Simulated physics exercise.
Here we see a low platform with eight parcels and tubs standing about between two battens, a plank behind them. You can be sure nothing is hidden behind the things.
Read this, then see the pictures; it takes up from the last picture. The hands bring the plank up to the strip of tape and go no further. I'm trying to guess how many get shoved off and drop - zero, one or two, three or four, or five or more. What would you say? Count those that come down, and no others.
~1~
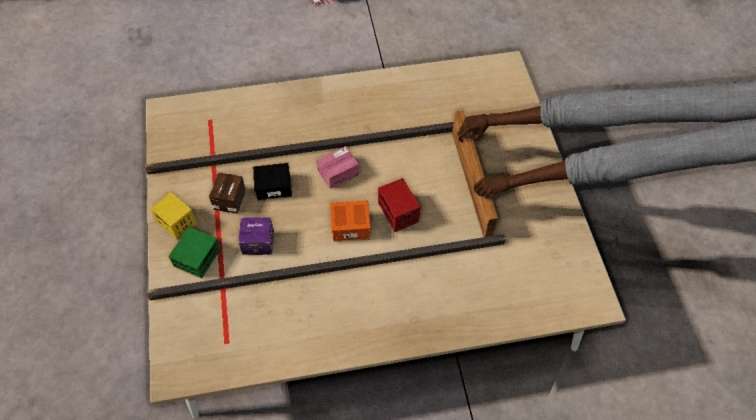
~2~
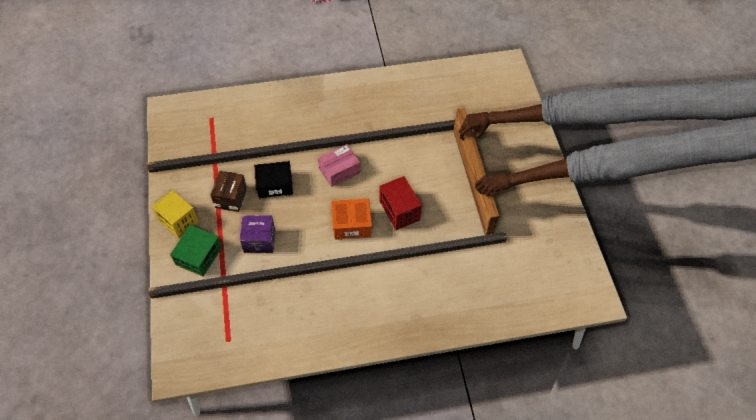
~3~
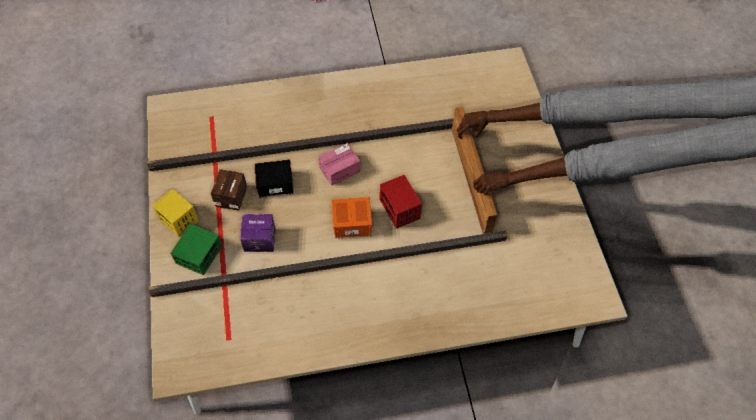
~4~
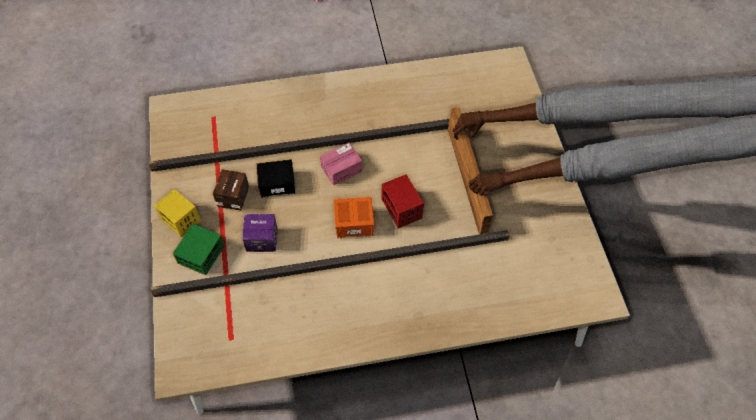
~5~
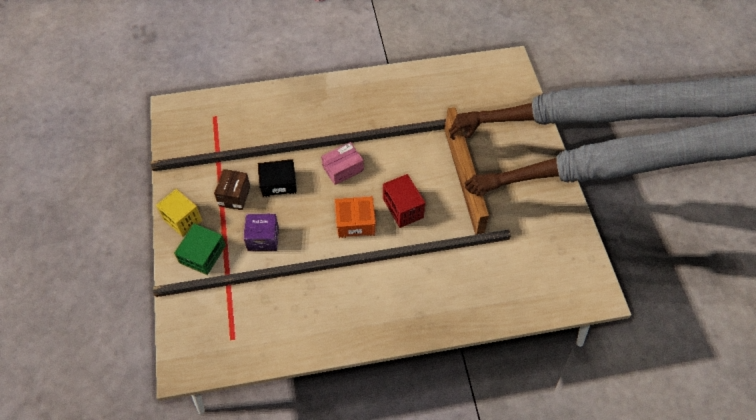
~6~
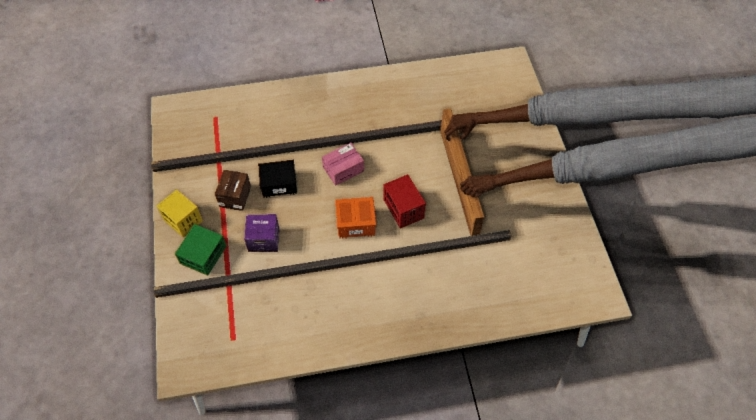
My prediction is three or four fallers.
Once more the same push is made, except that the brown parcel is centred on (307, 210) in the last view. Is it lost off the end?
Started there, the object is not lost.
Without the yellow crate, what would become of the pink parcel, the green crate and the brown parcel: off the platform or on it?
Pink parcel stays put, green crate goes down, brown parcel goes down.
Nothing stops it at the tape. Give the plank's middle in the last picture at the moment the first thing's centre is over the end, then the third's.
At the first moment about (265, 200), at the next about (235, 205).
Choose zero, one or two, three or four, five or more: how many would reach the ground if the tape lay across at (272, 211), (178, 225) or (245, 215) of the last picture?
Well, it comes out as zero, more than four and 1 or 2, in that order.
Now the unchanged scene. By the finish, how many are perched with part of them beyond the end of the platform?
It would come to 1.
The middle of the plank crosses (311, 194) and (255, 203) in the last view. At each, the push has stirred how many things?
Tally at point one: 7; at point two: 8.
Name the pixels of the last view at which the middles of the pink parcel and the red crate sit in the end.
The pink parcel ends up near (202, 180), and the red crate near (209, 229).
Soon after, none off yet; yellow crate at rest near (180, 213); green crate at rest near (201, 250); brown parcel at rest near (233, 190).
Then, none off yet; yellow crate at rest near (180, 213); green crate moved a little near (188, 253); brown parcel moved a little near (218, 194).
By the end, the number that fall off is three or four; fallen, purple box, brown parcel, green crate and yellow crate.
